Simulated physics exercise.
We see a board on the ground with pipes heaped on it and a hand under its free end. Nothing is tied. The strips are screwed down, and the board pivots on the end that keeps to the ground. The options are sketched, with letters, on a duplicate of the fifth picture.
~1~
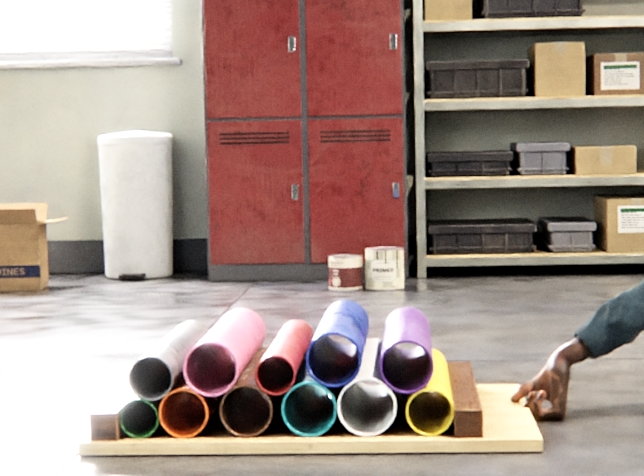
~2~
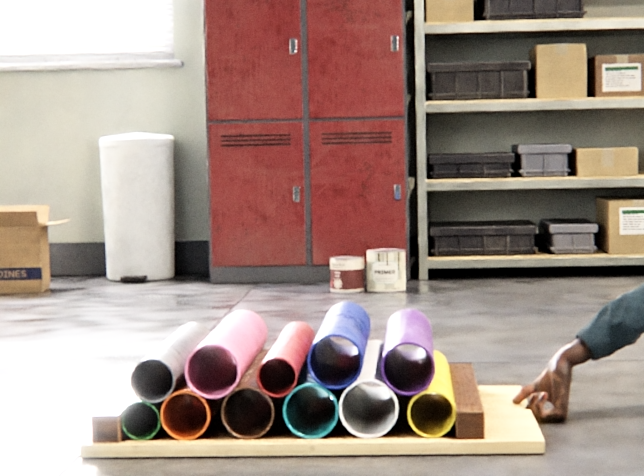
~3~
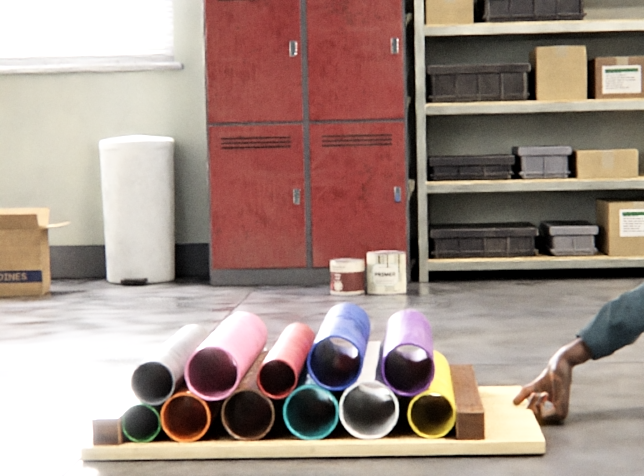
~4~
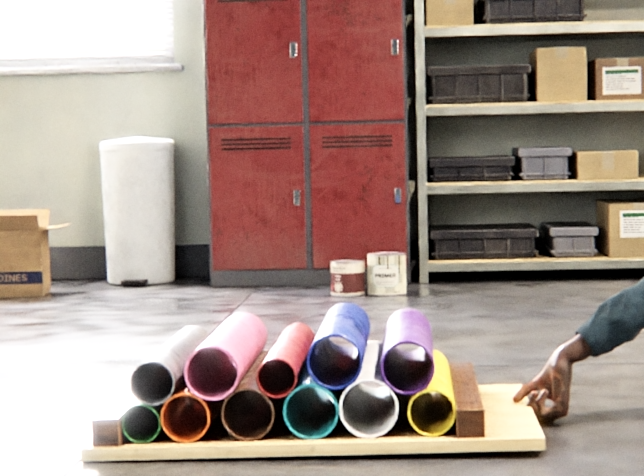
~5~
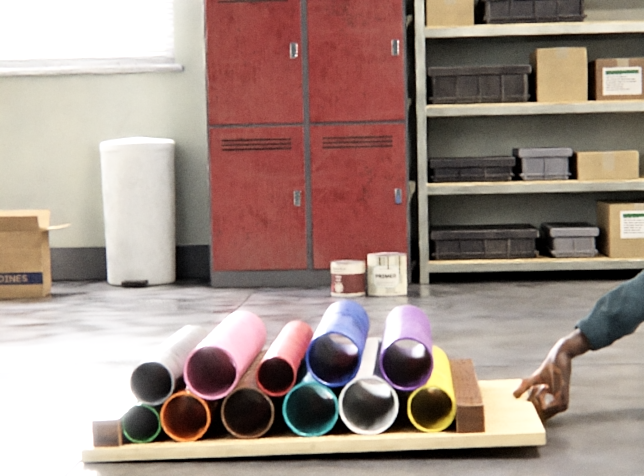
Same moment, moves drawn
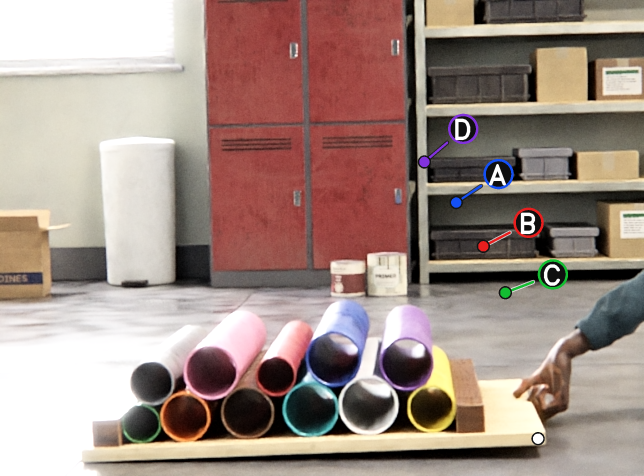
We see coloured pipes heaped between strips on a wooden board on the floor, with a hand at its right end. The hand raises that end very slightly, and the pipes keep their places on the board.
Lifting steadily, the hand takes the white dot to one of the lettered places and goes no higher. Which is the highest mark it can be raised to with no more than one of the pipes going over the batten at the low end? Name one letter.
Mark C is as high as it can go.
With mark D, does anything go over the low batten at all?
Yes.
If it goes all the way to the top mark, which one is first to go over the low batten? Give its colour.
First is the grey one.
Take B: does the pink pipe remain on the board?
No, with B.
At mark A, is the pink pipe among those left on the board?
No.
On the marked copy, A at (456, 203); B at (483, 246); C at (505, 293); D at (424, 162); the white dot at (538, 439).
With C. Early on, board at 14°.
Further on, board at 20°.
At the end, board at 20°, one over the low batten (grey).
As for the rest, A four over the low batten (grey, blue, pink, red); B two over the low batten (grey, pink); D four over the low batten (grey, blue, pink, red).
